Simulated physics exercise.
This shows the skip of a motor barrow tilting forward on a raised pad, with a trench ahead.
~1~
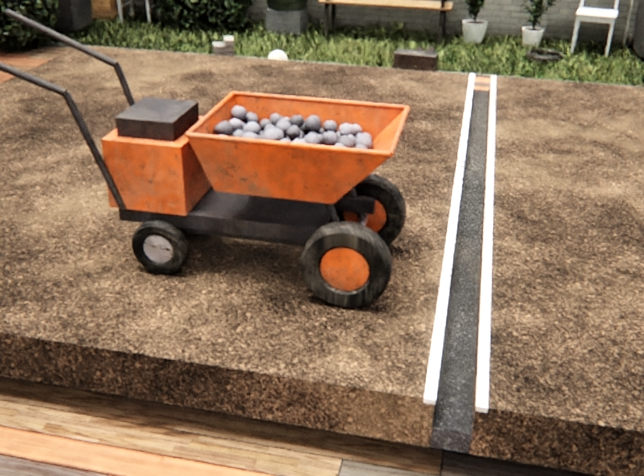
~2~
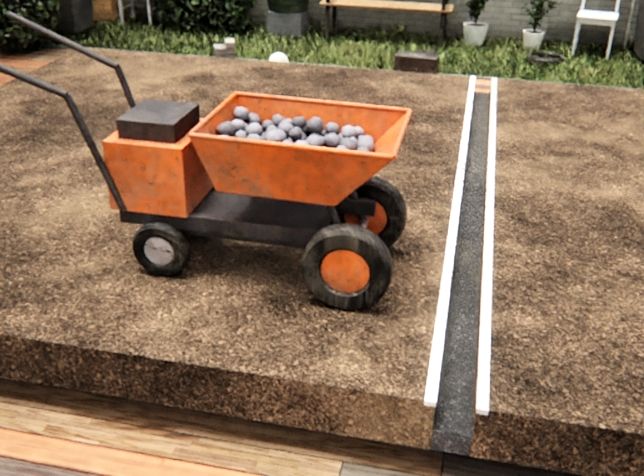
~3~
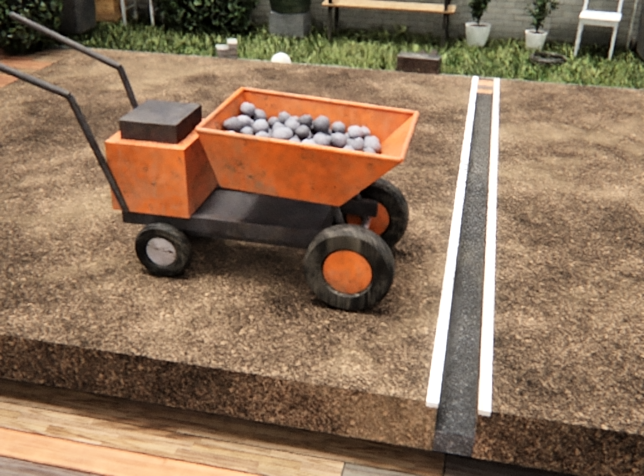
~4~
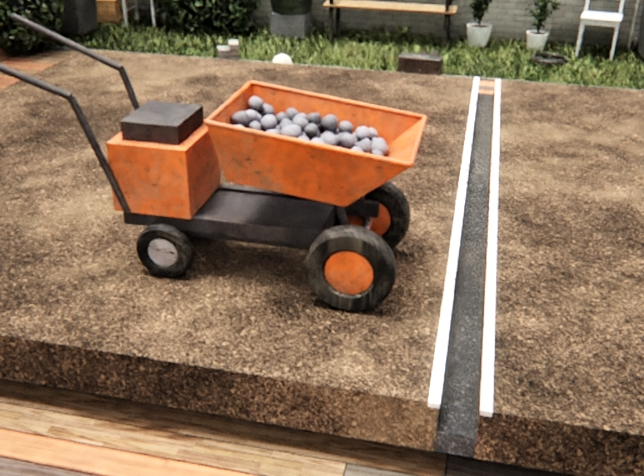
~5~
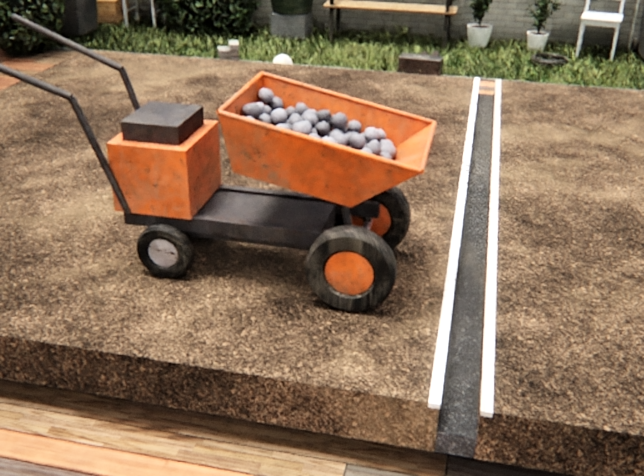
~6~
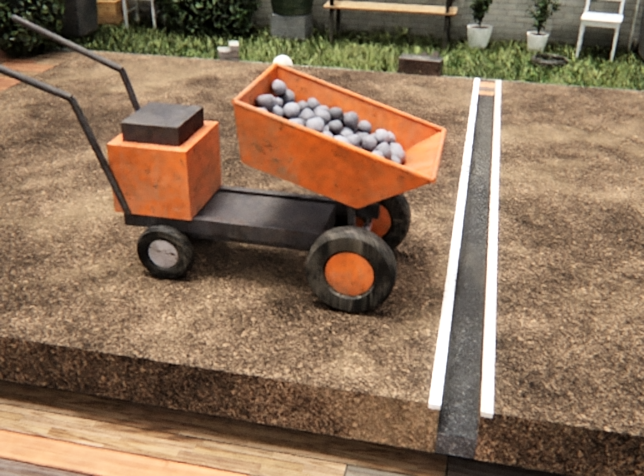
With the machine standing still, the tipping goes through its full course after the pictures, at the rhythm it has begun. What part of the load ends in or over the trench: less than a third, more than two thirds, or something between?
The trench fails to get a third of the load.
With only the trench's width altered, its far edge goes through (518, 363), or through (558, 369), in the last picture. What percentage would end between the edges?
You'd get 50 % in the first case and 90 % in the second.
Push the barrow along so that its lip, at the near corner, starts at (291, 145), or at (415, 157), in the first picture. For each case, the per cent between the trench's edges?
Estimates: 40 %, 0 %.
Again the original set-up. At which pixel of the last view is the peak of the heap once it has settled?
Around (526, 289).
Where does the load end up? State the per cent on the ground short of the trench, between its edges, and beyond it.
Roughly, short 0 per cent, between 5 per cent and beyond 85 per cent.
Shortly afterwards, skip tipped steeply; the whole lot in the skip.
Next, skip tipped right over; near half in the skip; only a few in or heaped over the trench; near half beyond it; only a few falling.
Some moments later, skip tipped right over; a little in the skip; only a few in or heaped over the trench; the bulk beyond it.
In the end, skip tipped right over; a little in the skip; only a few in or heaped over the trench; the bulk beyond it.
